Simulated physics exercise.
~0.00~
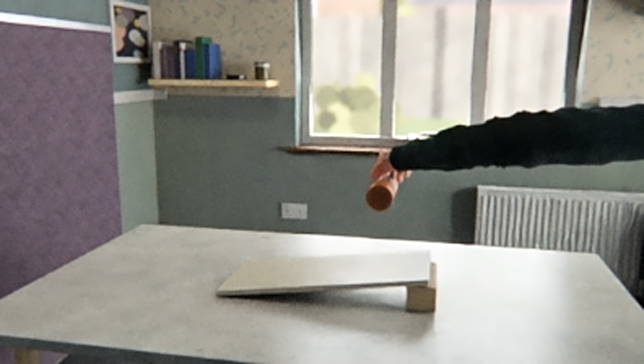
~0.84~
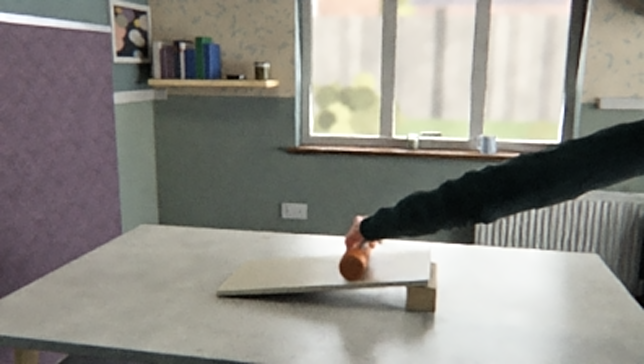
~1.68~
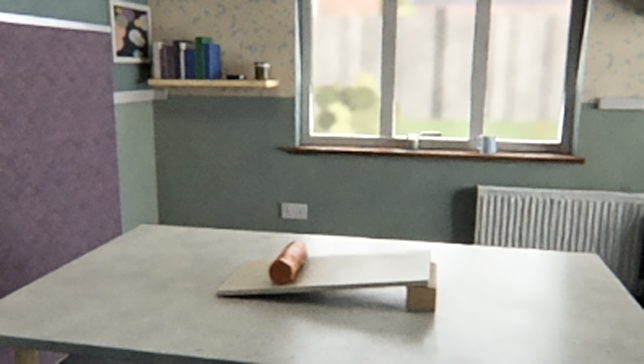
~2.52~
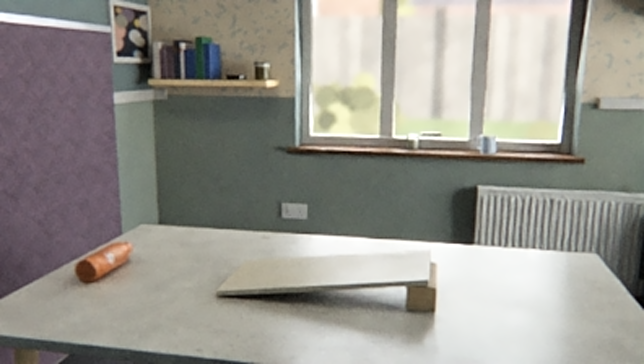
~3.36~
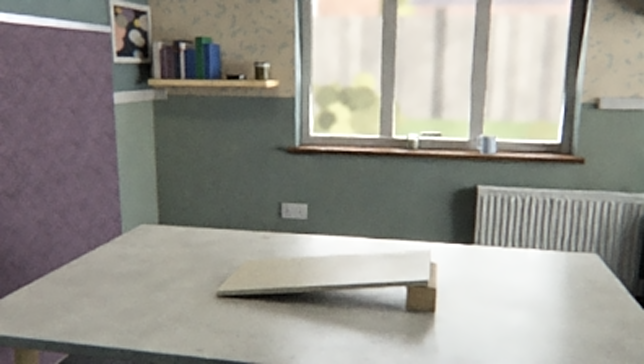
A hand placing an orange bottle on its side on a tilted board, the bottle rolling down left across the table and out of view.
